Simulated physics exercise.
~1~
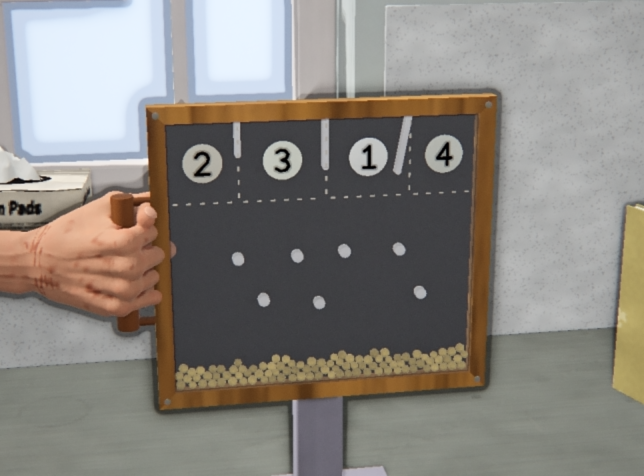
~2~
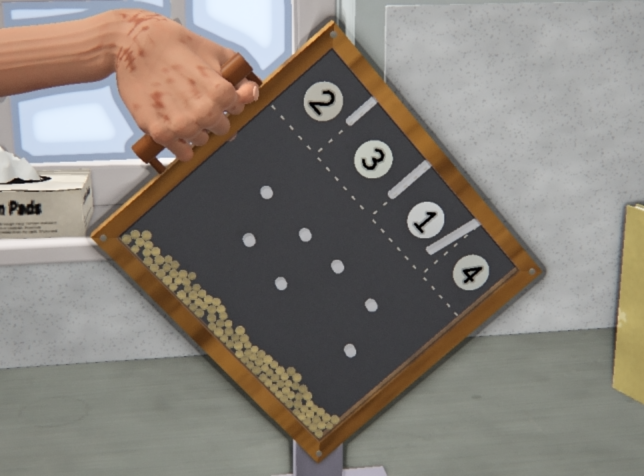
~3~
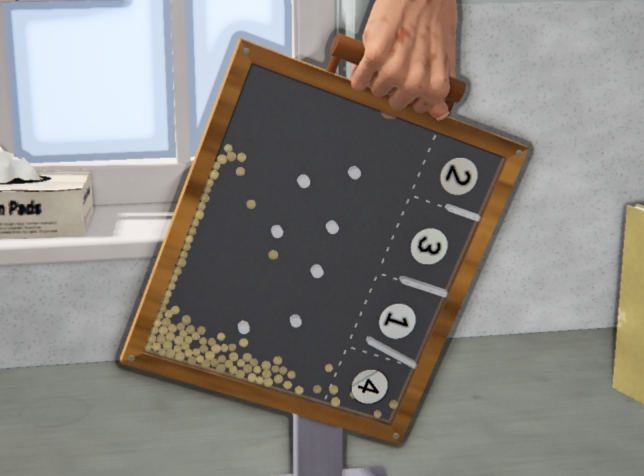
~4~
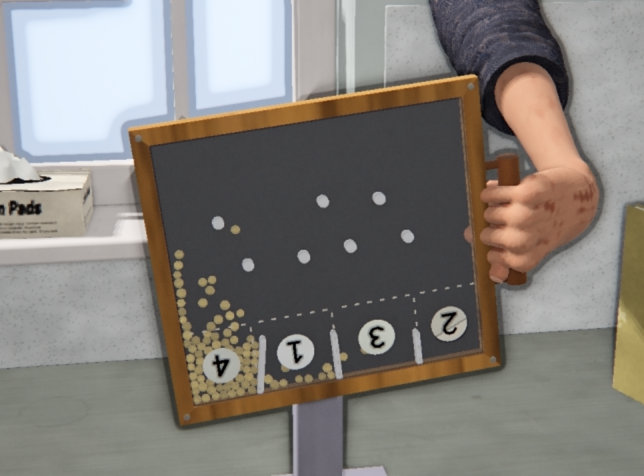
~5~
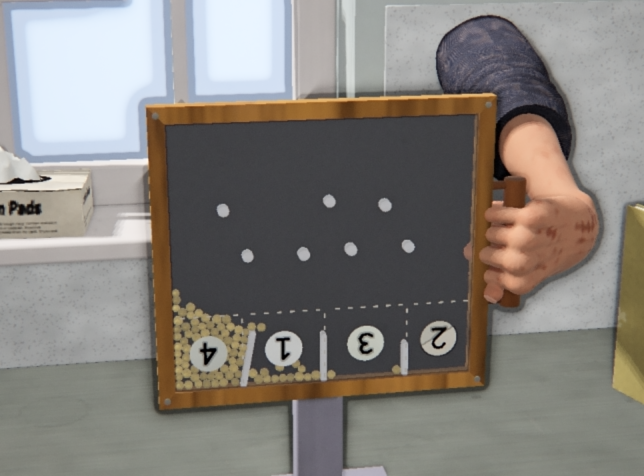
The clip opens on an upright, wood-framed dark panel with pale pegs, four numbered pockets along its top and small tan beads lying along the bottom, while a hand grips the handle at left. The hand swings the handle up and over, turning the panel clockwise, and the beads bank along the lower left edge. As the handle passes the top, they pile into the low corner and a few spill toward pocket four. The handle comes down at right, leaving the panel upside down. Most beads end heaped in pocket four, some rest in pocket one, and the other two look nearly empty.
